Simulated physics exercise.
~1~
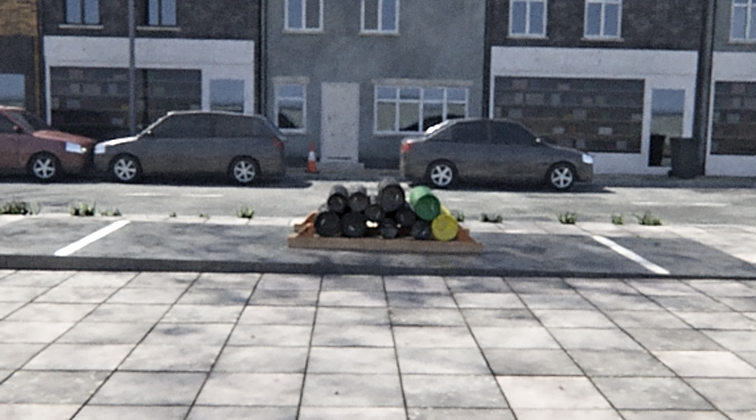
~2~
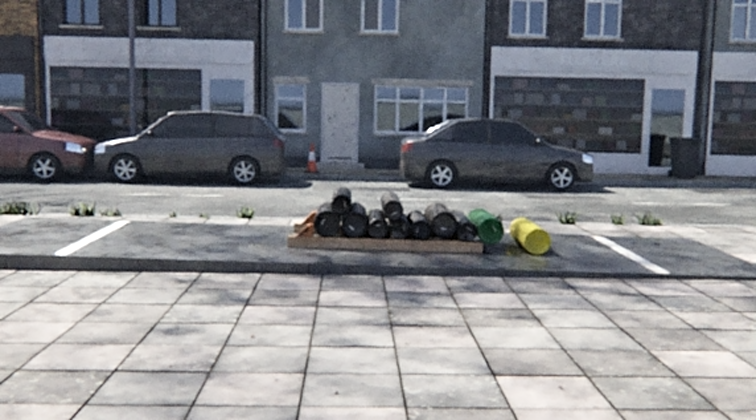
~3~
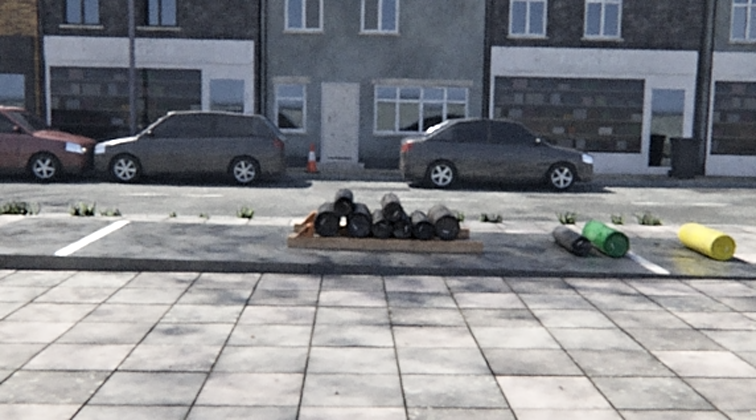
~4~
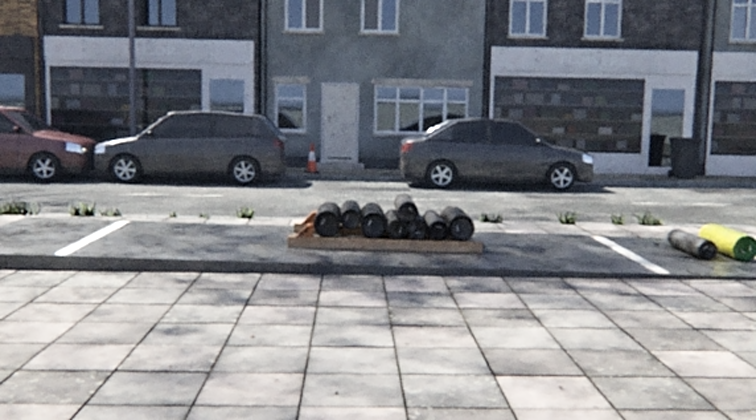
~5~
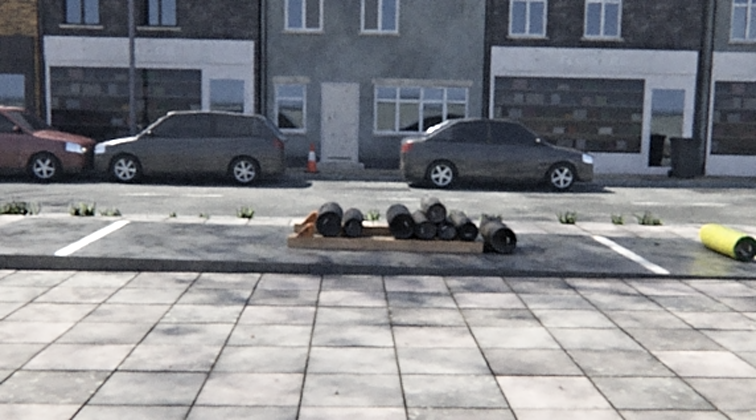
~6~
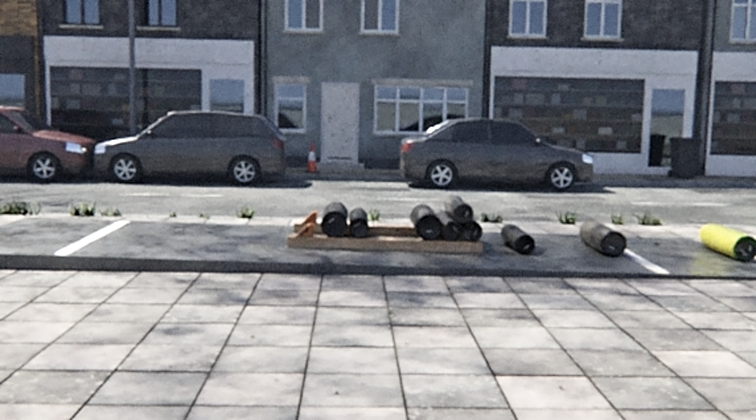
Stacked cylinders spilling rightward off a low wooden base, yellow and green leading past the white line, several dark ones remaining stacked.
